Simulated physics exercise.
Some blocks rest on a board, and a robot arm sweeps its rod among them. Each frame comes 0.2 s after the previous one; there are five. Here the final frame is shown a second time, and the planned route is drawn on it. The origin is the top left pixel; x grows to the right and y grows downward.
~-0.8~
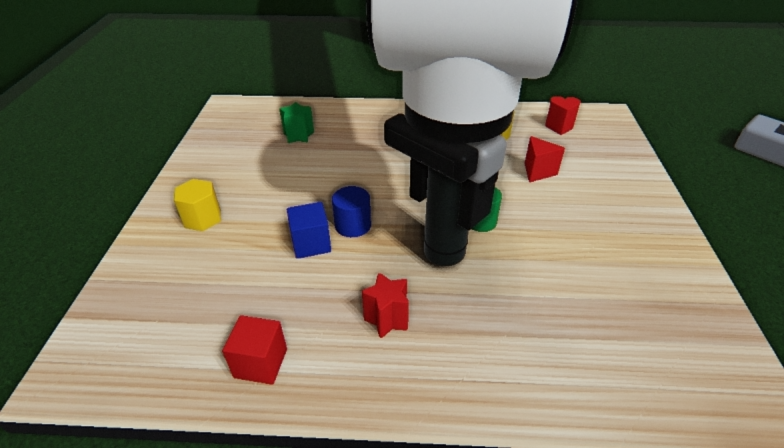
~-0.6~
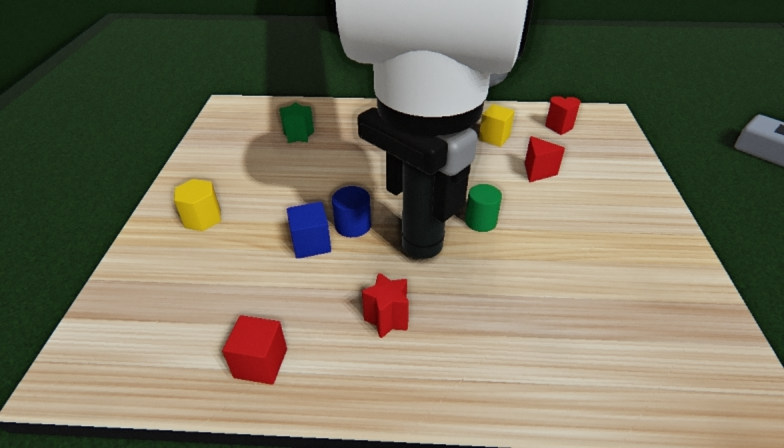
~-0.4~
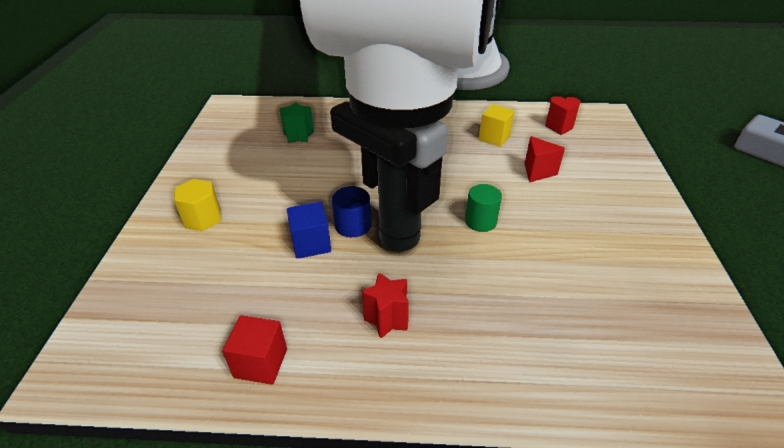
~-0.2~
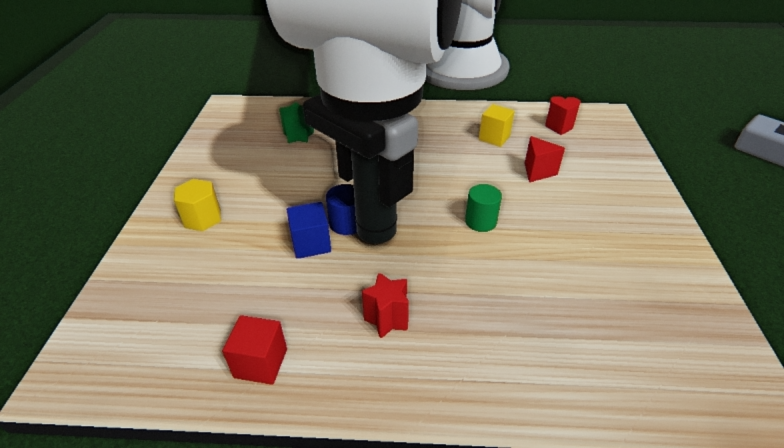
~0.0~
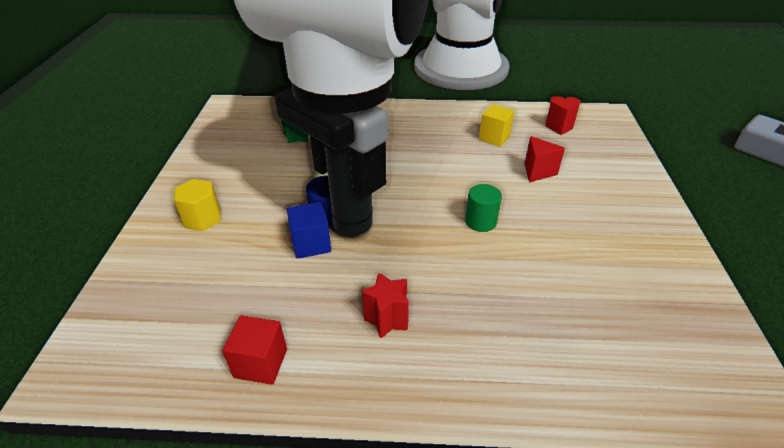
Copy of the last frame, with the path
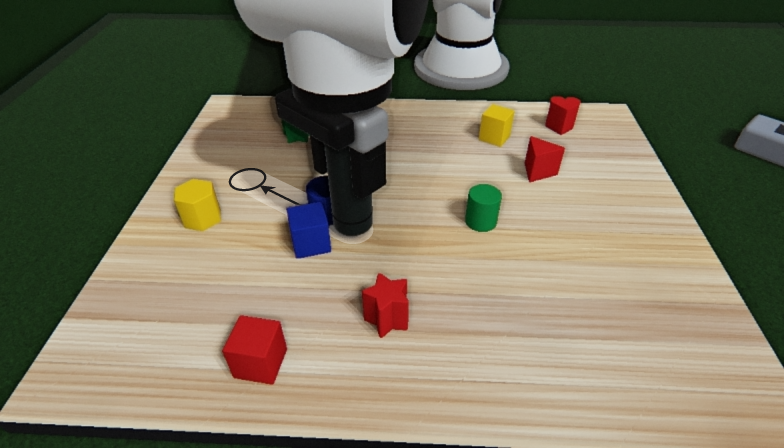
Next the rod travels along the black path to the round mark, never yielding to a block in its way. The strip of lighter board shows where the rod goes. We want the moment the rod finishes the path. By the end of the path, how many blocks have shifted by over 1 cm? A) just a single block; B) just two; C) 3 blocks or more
My pick is A.
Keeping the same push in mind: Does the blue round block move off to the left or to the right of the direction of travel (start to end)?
It is displaced to the right.
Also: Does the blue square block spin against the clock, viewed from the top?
Answer: Yes.
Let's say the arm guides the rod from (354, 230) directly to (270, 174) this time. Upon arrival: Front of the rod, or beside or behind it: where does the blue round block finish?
My answer is that the blue round block is still ahead.
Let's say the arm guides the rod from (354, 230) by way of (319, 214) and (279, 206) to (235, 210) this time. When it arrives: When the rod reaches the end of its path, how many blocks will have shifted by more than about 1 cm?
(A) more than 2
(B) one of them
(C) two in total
B.
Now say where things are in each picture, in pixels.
Lower end of the rod (445, 252), tops of blocks, yellow hexagonal block (193, 190), blue square block (307, 215), blue round block (351, 197), in the first picture.
Rod (423, 245), blocks as before, in the second picture.
Rod (400, 238), blocks as before, in the third picture.
Rod (377, 231), blue round block (345, 195), in the fourth picture.
Rod (353, 224), yellow hexagonal block (193, 190), blue square block (307, 215), blue round block (324, 186), in the fifth picture.
The drawn path runs from (354, 230) directly to (248, 179).
What follows on the original path. One third of the way, rod (314, 206); blue square block (301, 214), turned 30° anticlockwise; blue round block (291, 167).
Two thirds of the way, rod (278, 189); blue square block (301, 214), turned 30° anticlockwise; blue round block (269, 148).
At the end, rod (246, 173); yellow hexagonal block not moved; blue square block (301, 214), turned 30° anticlockwise; blue round block (260, 134).
